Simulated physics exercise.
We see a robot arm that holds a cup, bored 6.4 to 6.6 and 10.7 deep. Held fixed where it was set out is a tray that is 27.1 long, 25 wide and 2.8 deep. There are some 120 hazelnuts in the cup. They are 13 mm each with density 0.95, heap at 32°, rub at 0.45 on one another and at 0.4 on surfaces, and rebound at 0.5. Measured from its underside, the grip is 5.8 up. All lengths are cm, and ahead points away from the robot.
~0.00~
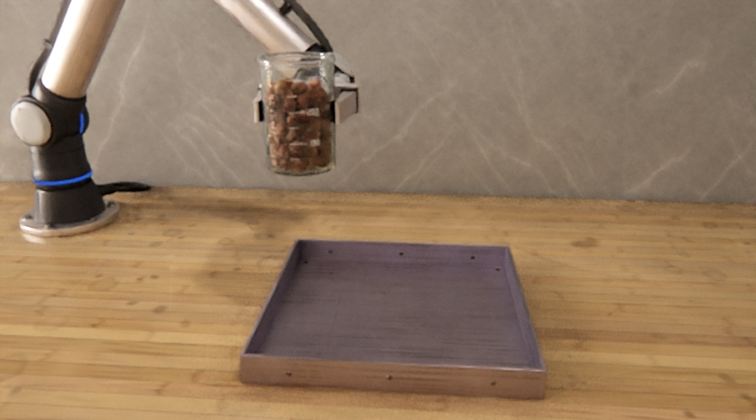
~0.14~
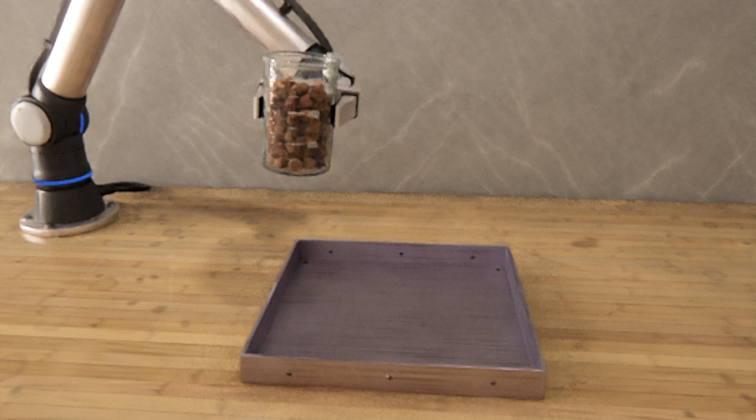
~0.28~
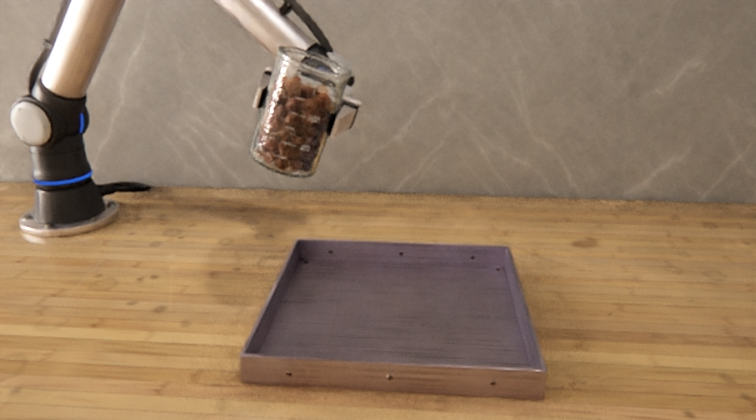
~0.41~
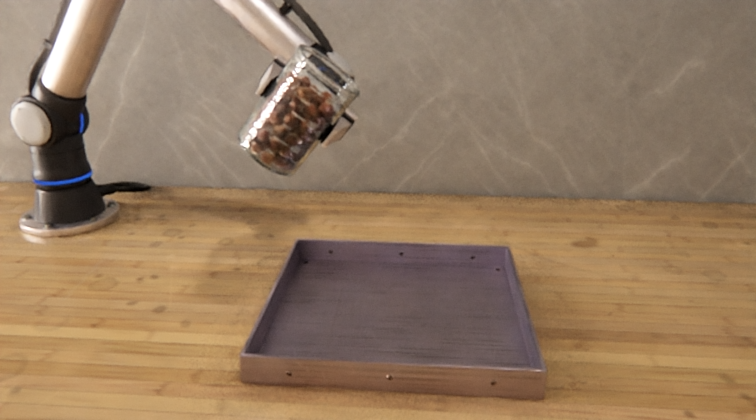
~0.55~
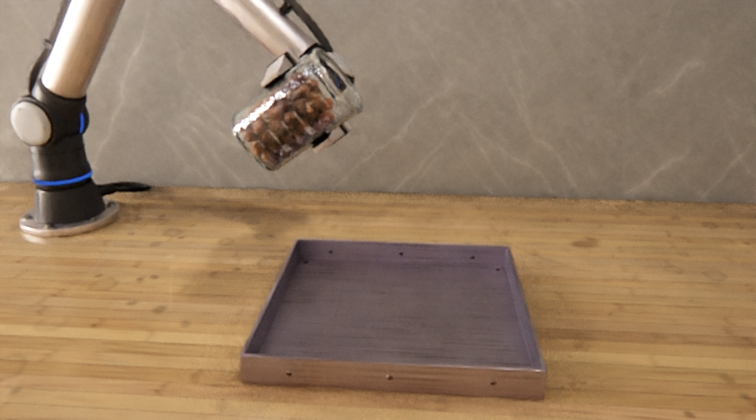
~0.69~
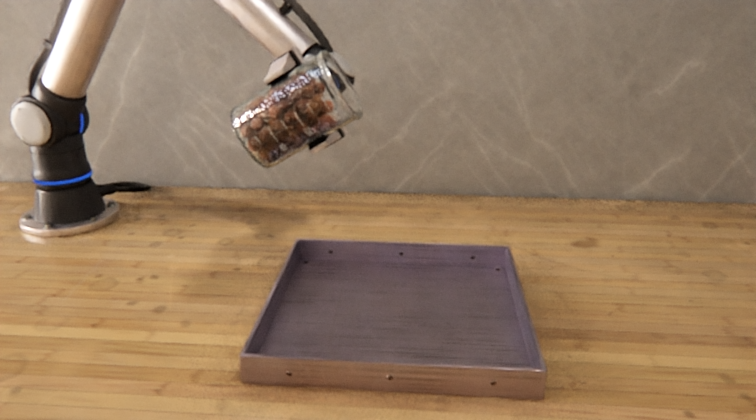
Above a wooden table with a purple tray, a robot arm tilts a glass of nuts rightward.
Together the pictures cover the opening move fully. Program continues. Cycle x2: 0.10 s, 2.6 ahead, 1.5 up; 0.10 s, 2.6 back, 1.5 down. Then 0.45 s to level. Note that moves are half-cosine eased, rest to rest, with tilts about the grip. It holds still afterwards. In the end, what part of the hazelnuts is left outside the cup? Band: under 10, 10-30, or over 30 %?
10-30 %.
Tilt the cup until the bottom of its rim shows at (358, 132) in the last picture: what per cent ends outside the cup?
Close to 40 in a hundred.
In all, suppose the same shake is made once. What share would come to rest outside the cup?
10 per cent.
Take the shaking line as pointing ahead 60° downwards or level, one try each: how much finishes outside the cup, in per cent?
Estimates, in order: 0 % then 10 %.
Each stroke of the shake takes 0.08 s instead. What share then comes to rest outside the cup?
About 25 per cent in that case.
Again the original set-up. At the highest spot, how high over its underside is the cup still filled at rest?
I'd say near 9.0 cm from the bottom.
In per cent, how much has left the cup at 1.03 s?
I'd put it at some 5 per cent at that point.
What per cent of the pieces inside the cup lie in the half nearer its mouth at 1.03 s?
55 per cent.
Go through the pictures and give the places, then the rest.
The cup middle at (299, 115), level; upper third of the load around (296, 97), from x 270 to 325, top at y 80; 117 in the cup, in the first picture.
The cup middle at (299, 115), tilted 6° forward; upper third of the load around (296, 97), from x 270 to 325, top at y 80, in the second picture.
The cup middle at (298, 114), tilted 20° forward; upper third of the load around (297, 100), from x 260 to 330, top at y 80, in the third picture.
The cup middle at (297, 114), tilted 39° forward; upper third of the load around (299, 100), from x 250 to 330, top at y 75, in the fourth picture.
The cup middle at (296, 113), tilted 53° forward; upper third of the load around (297, 99), from x 245 to 330, top at y 75, in the fifth picture.
The cup middle at (295, 112), tilted 59° forward; upper third of the load around (297, 100), from x 245 to 330, top at y 80; 117 in the cup, in the sixth picture.
After 1.03 s, tilted 59° forward, highest piece 26 above the table; 109 in the cup, 7 in the tray, 1 in flight or on a rim.
After 1.37 s, tilted 18° forward, highest piece 27 above the table; 99 in the cup, 17 in the tray, 1 in flight or on a rim.
After 1.74 s, level, highest piece 27 above the table; 99 in the cup, 18 in the tray.
After 2.79 s, level, highest piece 27 above the table; 99 in the cup, 18 in the tray.
In the end, 99 in the cup, 18 in the tray. That is 15 % outside the cup.
